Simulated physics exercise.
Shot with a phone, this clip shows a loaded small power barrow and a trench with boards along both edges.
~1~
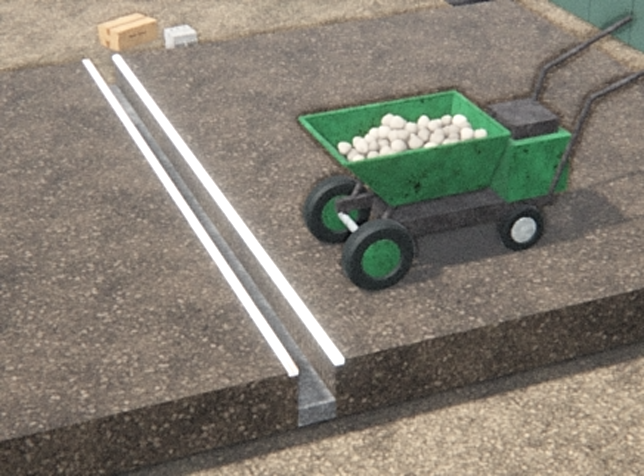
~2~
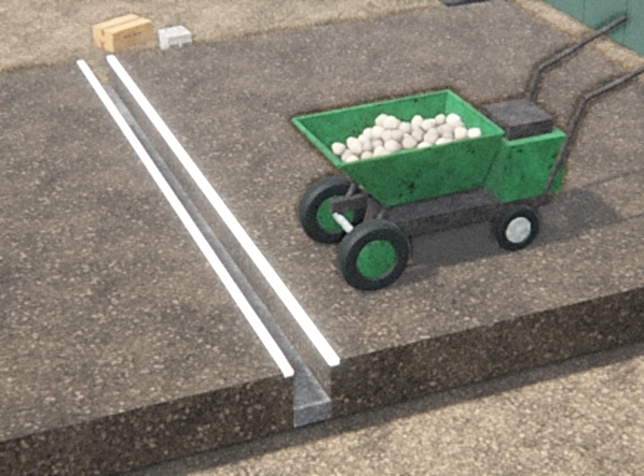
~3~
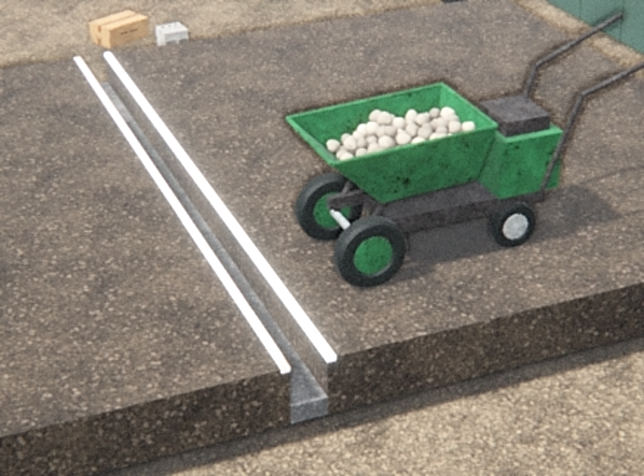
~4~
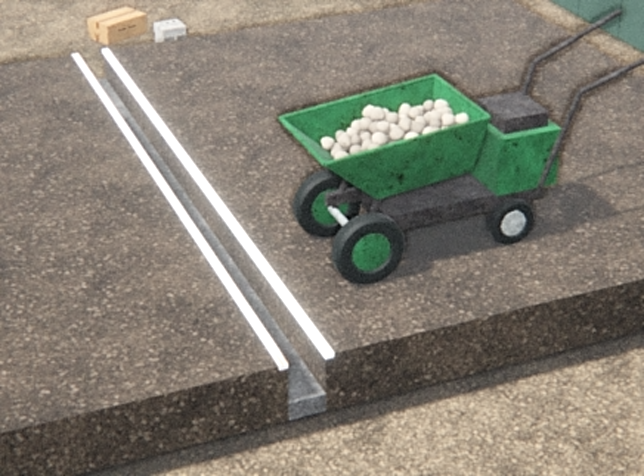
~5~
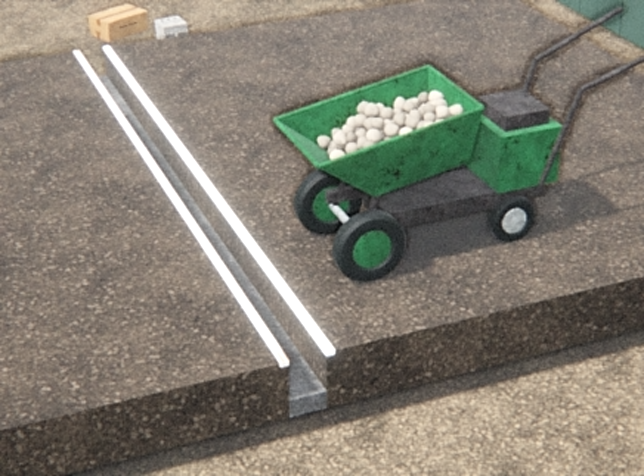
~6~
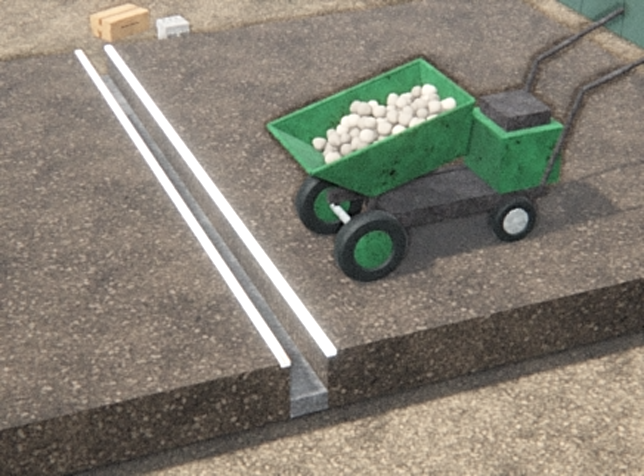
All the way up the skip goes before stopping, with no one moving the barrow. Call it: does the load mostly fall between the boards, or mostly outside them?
It mostly falls outside them.
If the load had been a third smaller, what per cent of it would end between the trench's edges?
Near 10 per cent, give or take.
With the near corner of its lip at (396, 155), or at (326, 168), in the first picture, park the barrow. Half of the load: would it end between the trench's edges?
First above a half, then not half.
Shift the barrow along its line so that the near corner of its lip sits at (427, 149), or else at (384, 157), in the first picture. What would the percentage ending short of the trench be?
Roughly 40 per cent, then roughly 10 per cent.
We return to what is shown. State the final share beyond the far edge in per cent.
That share comes out near 85 in a hundred.
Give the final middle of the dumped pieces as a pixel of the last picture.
Near (188, 280), more or less.
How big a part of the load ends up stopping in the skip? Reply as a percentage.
I'd put it at about 5 per cent.
Just after the last frame, skip tipped steeply; every one in the skip.
A moment on, skip tipped right over; roughly two thirds in the skip; just a few in or heaped over the trench; roughly a quarter beyond it; about a tenth falling.
Further on, skip tipped right over; about a tenth in the skip; about a tenth in or heaped over the trench; the larger part beyond it.
When it is over, skip tipped right over; about a tenth in the skip; about a tenth in or heaped over the trench; the larger part beyond it.
